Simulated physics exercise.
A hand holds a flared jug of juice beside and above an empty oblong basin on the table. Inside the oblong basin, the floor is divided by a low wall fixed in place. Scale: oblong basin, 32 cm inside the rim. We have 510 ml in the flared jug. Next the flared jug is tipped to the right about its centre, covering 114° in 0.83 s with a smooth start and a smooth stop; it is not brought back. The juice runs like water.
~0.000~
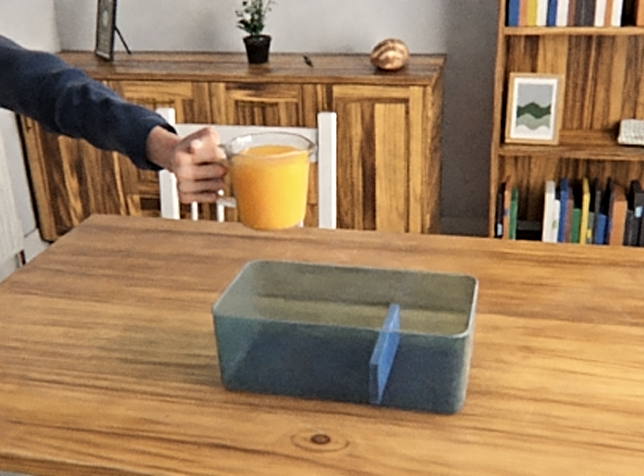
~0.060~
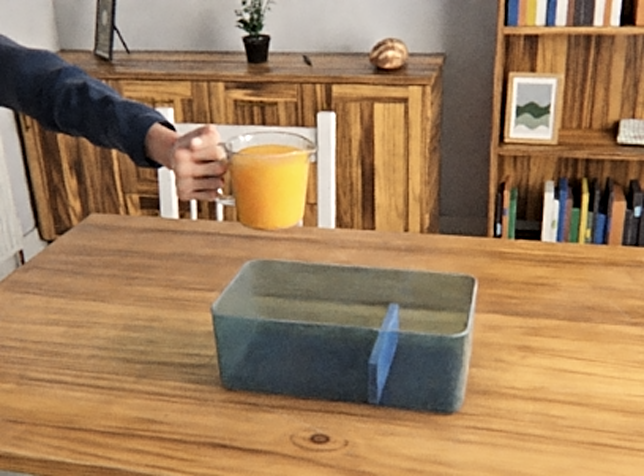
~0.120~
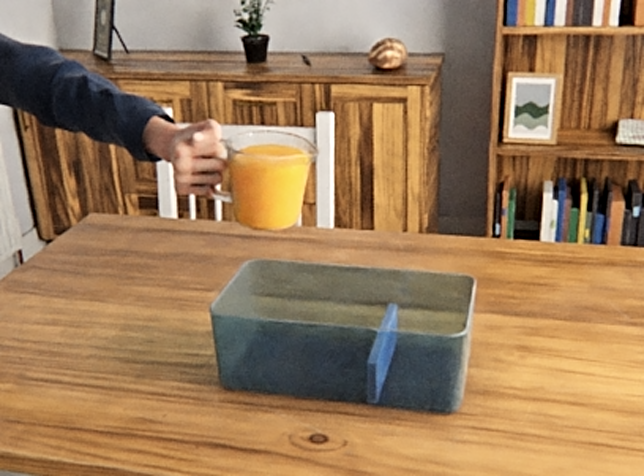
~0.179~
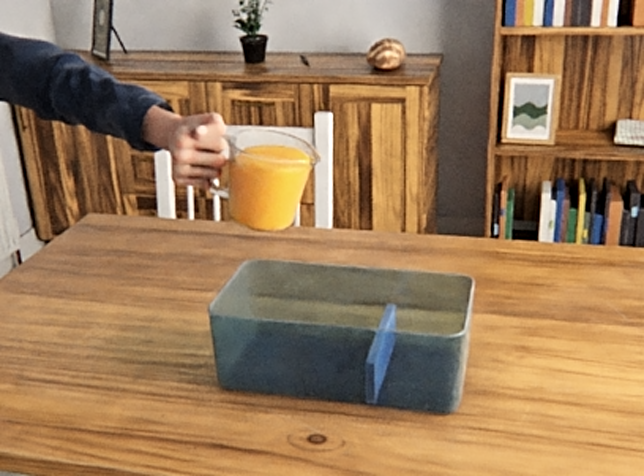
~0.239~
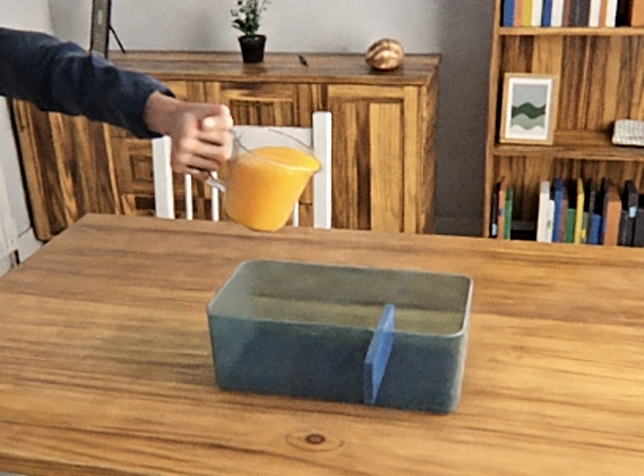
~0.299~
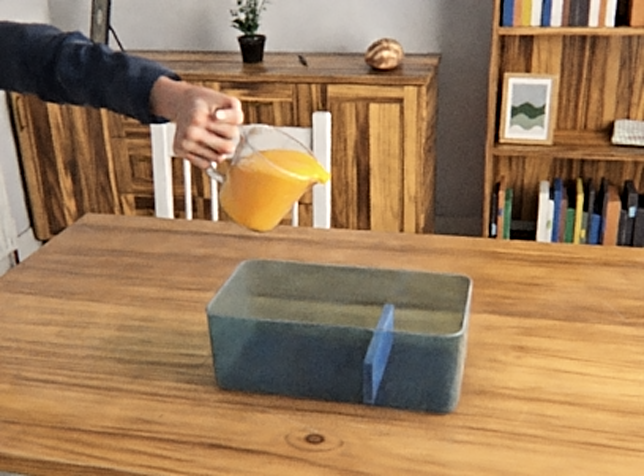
At first, a hand holds a clear jug of orange juice upright above a wooden table, behind an empty oblong basin with a blue divider inside. The hand then tilts the jug to the right, slowly and then further, until the juice reaches the rim and a little begins to pass over the edge.
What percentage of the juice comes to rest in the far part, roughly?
13 %.
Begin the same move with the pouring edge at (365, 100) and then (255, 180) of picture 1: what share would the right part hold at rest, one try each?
Some 85 and 0 per cent, in that order.
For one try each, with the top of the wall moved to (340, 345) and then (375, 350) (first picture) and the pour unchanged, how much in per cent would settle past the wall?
One try each: Around 90 percent and then around 45 percent.
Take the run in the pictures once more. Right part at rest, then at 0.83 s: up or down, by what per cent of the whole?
It rises by about 1.
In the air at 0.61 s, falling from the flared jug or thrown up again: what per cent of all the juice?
It comes to about 30 percent.
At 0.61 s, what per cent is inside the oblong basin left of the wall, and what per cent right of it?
Lab note: Left near 18, right near 8.
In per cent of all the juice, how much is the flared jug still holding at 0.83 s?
I'd say some 4 per cent remains.
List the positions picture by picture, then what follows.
It leans 0°; its right rim is at (316, 148); the juice meets the walls at (234, 153) and (308, 157); the oblong basin's rim runs from (231, 286) to (473, 306); the wall's top is at (385, 332), in the first picture.
It leans 1°; its right rim is at (317, 148); the juice meets the walls at (233, 152) and (307, 157), in the second picture.
It leans 6°; its right rim is at (318, 152); the juice meets the walls at (234, 152) and (308, 158), in the third picture.
It leans 13°; its right rim is at (320, 159); the juice meets the walls at (236, 153) and (312, 160), in the fourth picture.
It leans 22°; its right rim is at (322, 169); the juice meets the walls at (236, 156) and (318, 163), in the fifth picture.
It leans 33°; its right rim is at (324, 180); the juice meets the walls at (233, 164) and (323, 172); 2 per cent is over the edge, in the sixth picture.
Then, 0.61 s in, the tilt is 95° and 44 per cent is still to pour, 17 is left of the wall and 8 right of it.
Then, 0.83 s in, the tilt is 114° and 4 per cent is still to pour, 77 is left of the wall and 11 right of it.
Then, 1.07 s in, the tilt is 114° and 0 per cent is still to pour, 85 is left of the wall and 12 right of it.
Then, 1.33 s in, the tilt is 114° and 0 per cent is still to pour, 85 is left of the wall and 13 right of it.
Finally, 85 per cent lies left of the wall, 13 right of it and 2 outside.
